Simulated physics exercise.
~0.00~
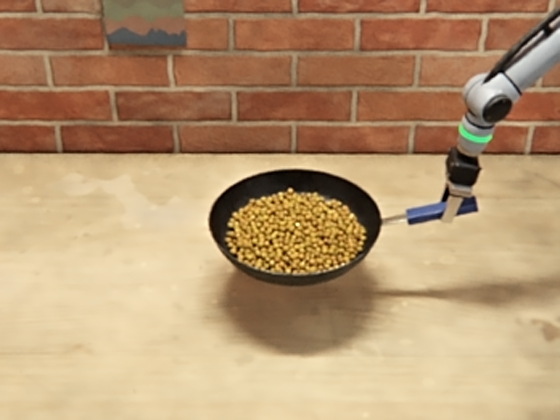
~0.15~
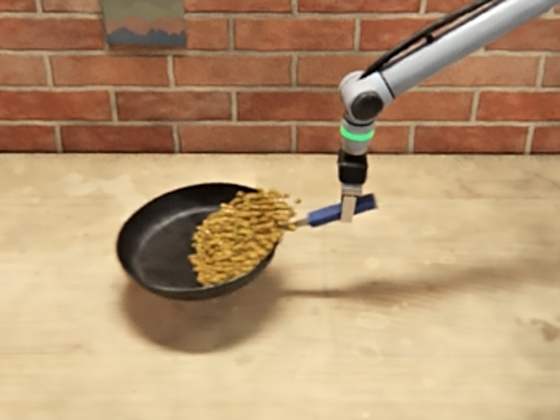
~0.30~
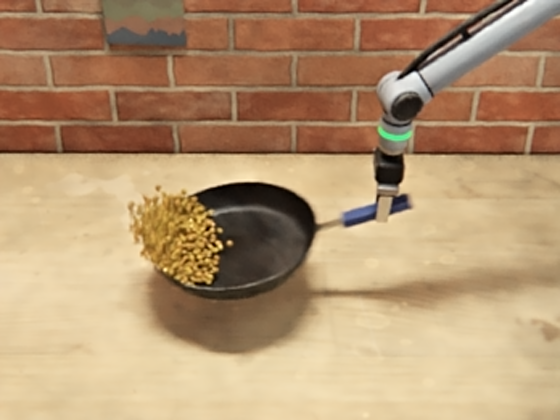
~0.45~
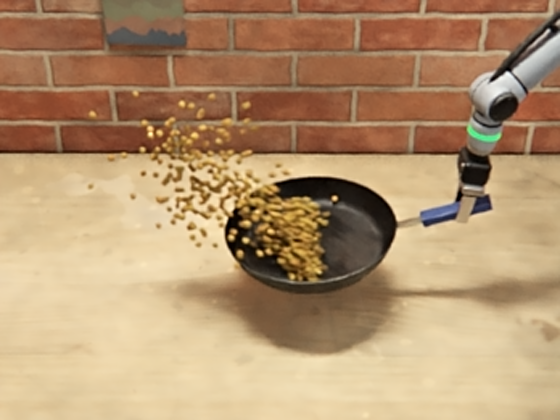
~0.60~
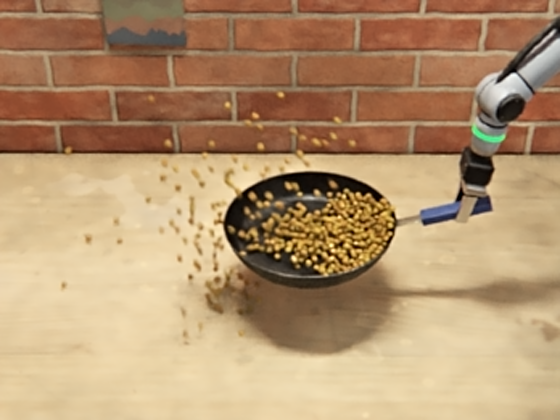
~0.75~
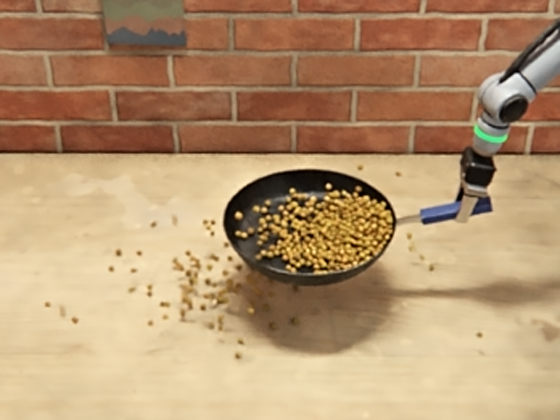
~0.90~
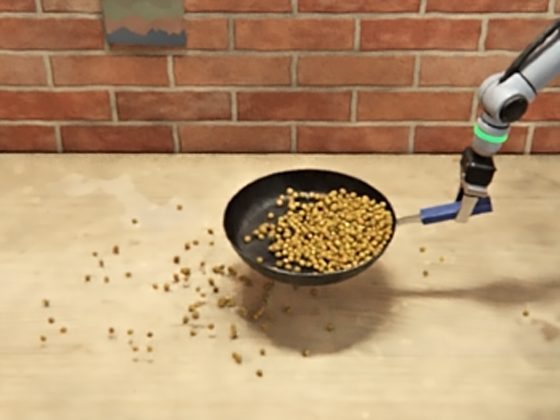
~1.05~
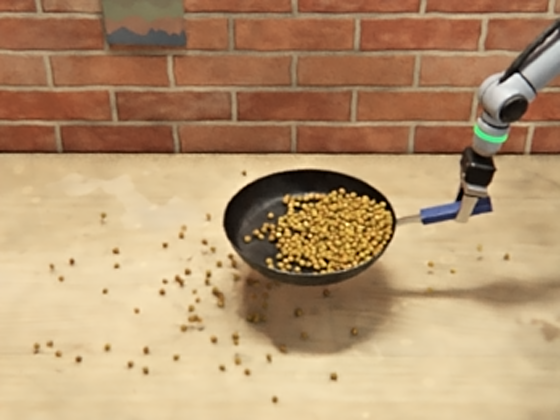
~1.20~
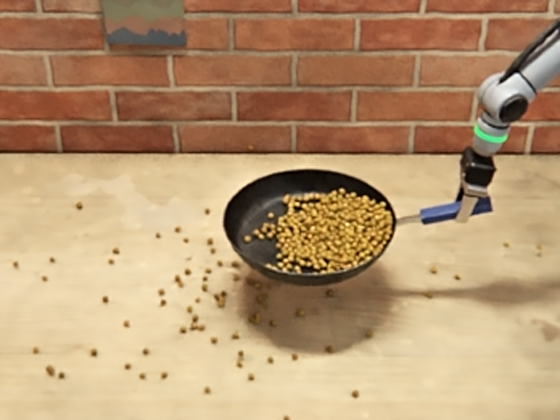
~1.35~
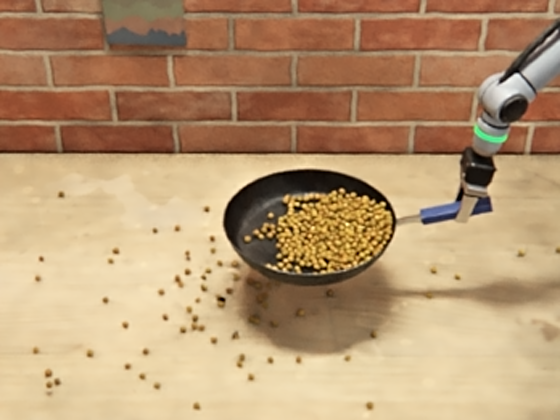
A robot arm jerks a frying pan left, then right, scattering some beads onto the table.
